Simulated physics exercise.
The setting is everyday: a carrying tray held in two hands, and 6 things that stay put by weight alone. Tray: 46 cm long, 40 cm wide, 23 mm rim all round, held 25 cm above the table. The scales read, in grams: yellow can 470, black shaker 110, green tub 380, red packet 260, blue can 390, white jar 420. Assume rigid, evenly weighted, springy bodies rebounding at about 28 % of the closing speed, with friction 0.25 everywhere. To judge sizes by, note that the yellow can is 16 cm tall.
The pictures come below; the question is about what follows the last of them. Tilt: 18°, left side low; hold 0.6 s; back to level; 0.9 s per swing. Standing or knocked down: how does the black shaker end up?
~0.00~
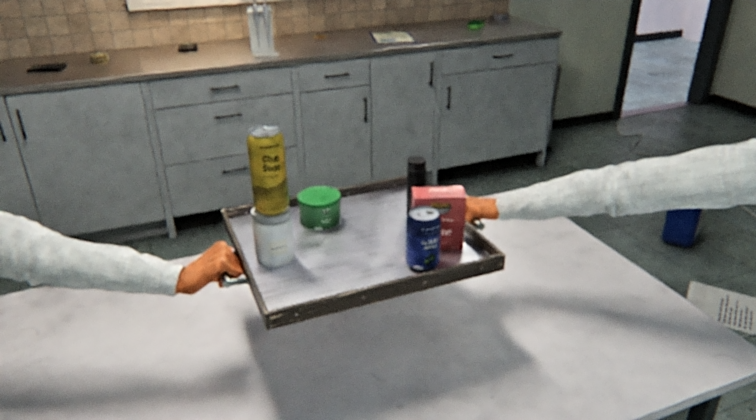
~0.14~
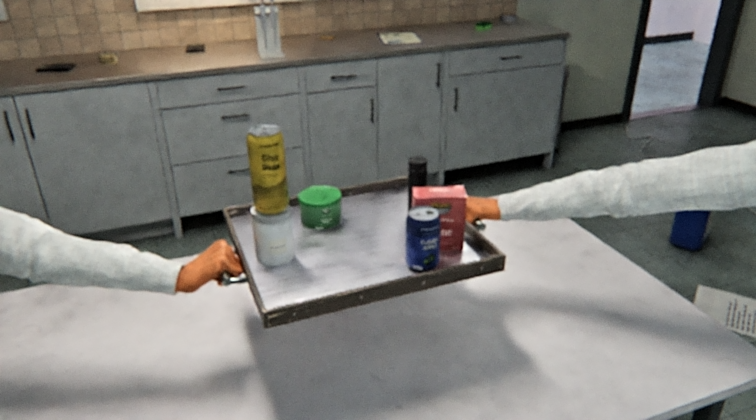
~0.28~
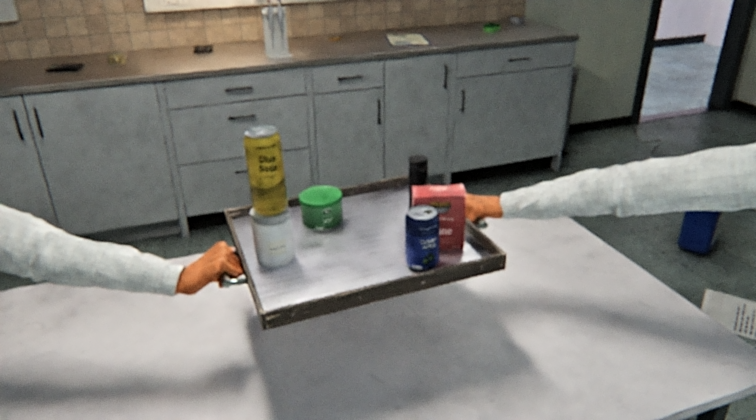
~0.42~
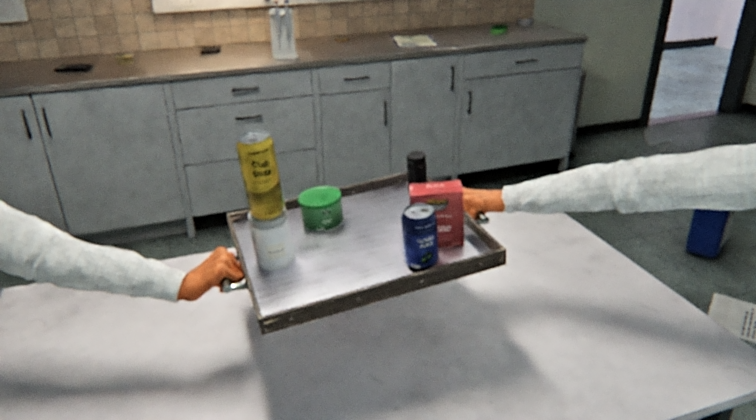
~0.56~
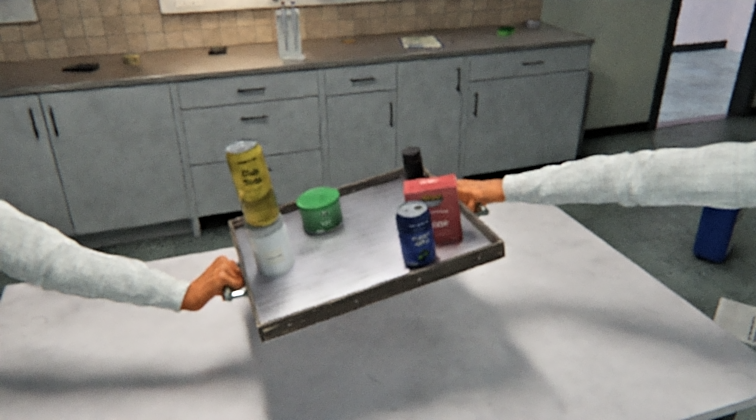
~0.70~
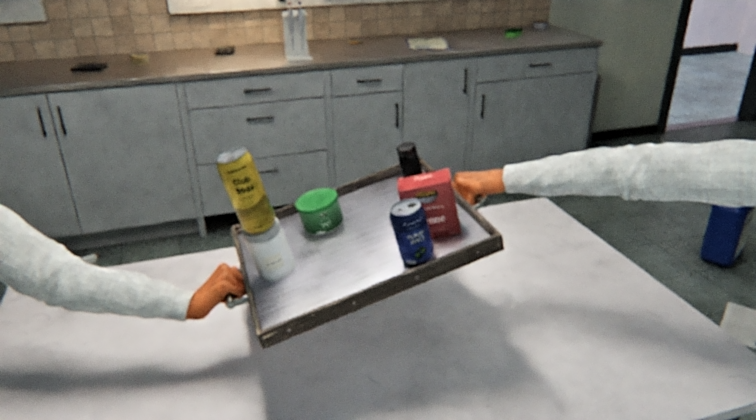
Standing.
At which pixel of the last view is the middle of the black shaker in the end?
At about (274, 213).
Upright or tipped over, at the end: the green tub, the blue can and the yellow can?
Final state - green tub: Remains on its base; blue can: Goes over; yellow can: Goes over.
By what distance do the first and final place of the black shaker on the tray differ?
About 33 cm.
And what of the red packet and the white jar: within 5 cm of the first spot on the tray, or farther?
Here the red packet moves off, and the white jar is left in place.
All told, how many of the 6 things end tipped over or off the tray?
2 of them.
By 1.30 s, tilt 18°, left edge down; yellow can now off the tray; black shaker 11 cm from its spot near (362, 191); red packet 11 cm from its spot.
By 1.70 s, tilt 18°, left edge down; black shaker 32 cm from its spot near (274, 233); blue can rocked 14° off its seat; red packet 32 cm from its spot.
When it is over (3.0 s), off the tray and tipped over, yellow can and blue can; not toppled but over 5 cm from the start, black shaker, green tub and red packet; white jar within 5 cm of the start. End places, in pixels of the last picture, black shaker near (274, 213).
